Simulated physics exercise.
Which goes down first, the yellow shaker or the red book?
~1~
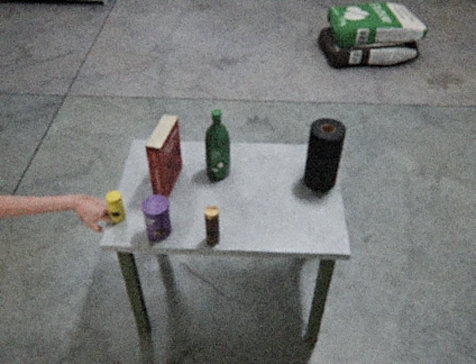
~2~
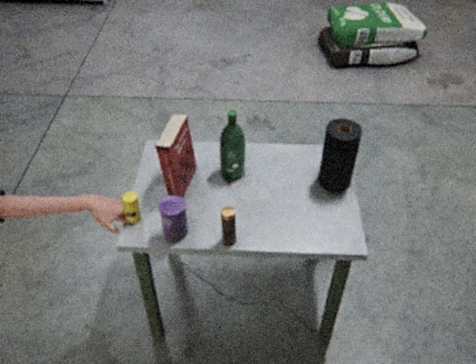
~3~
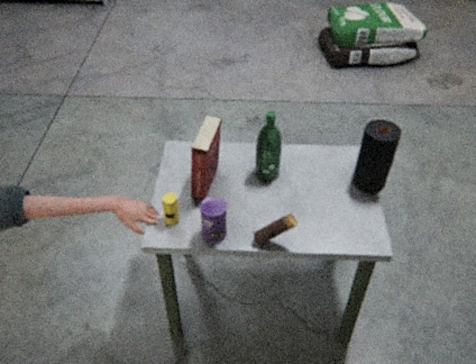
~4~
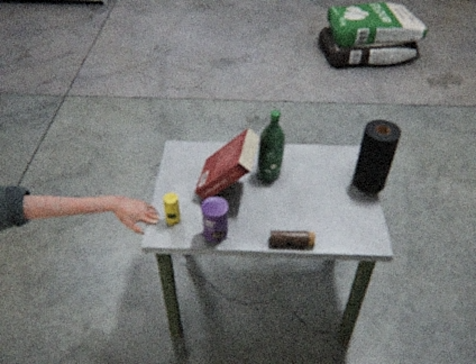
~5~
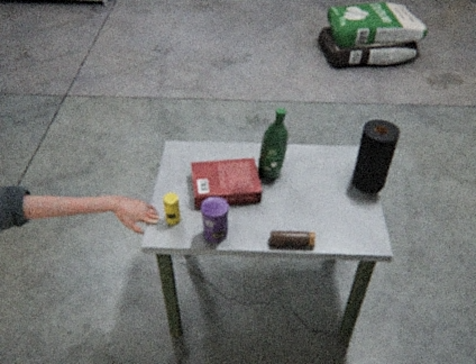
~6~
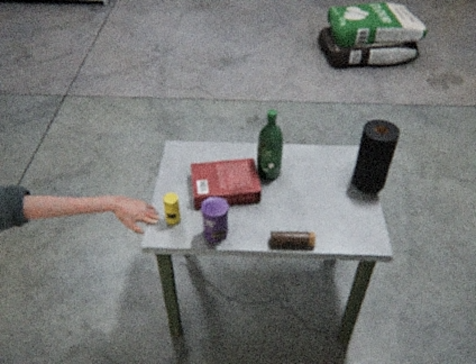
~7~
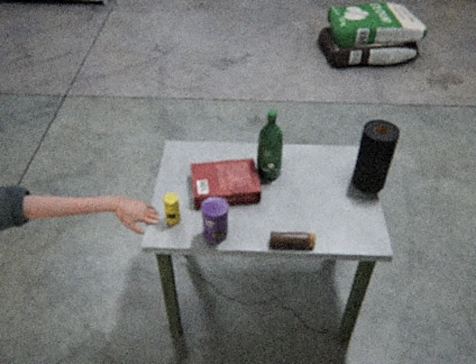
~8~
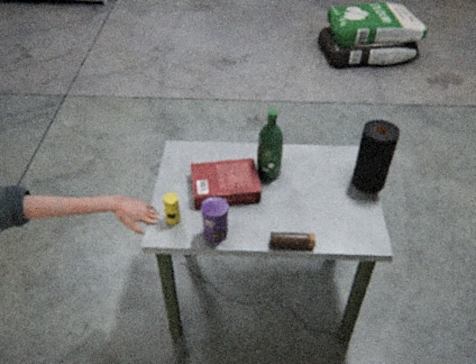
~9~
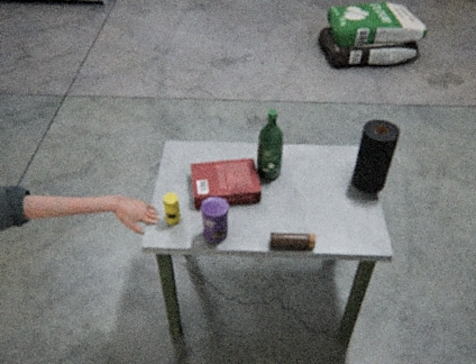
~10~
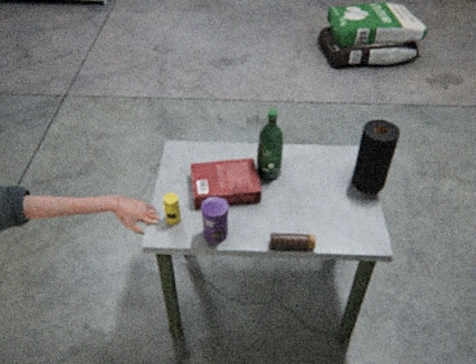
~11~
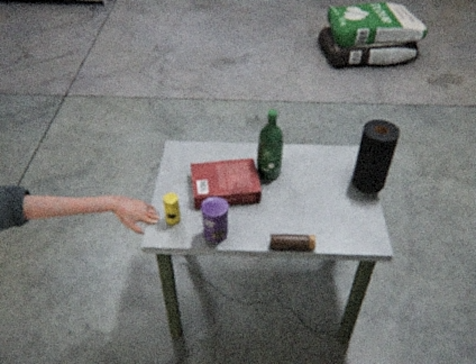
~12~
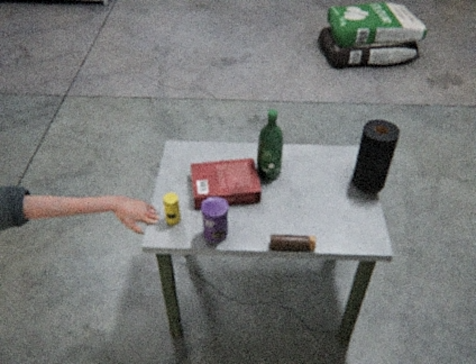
The red book goes down first, tipping over to lie flat on the table, while the yellow shaker stays upright to the end.
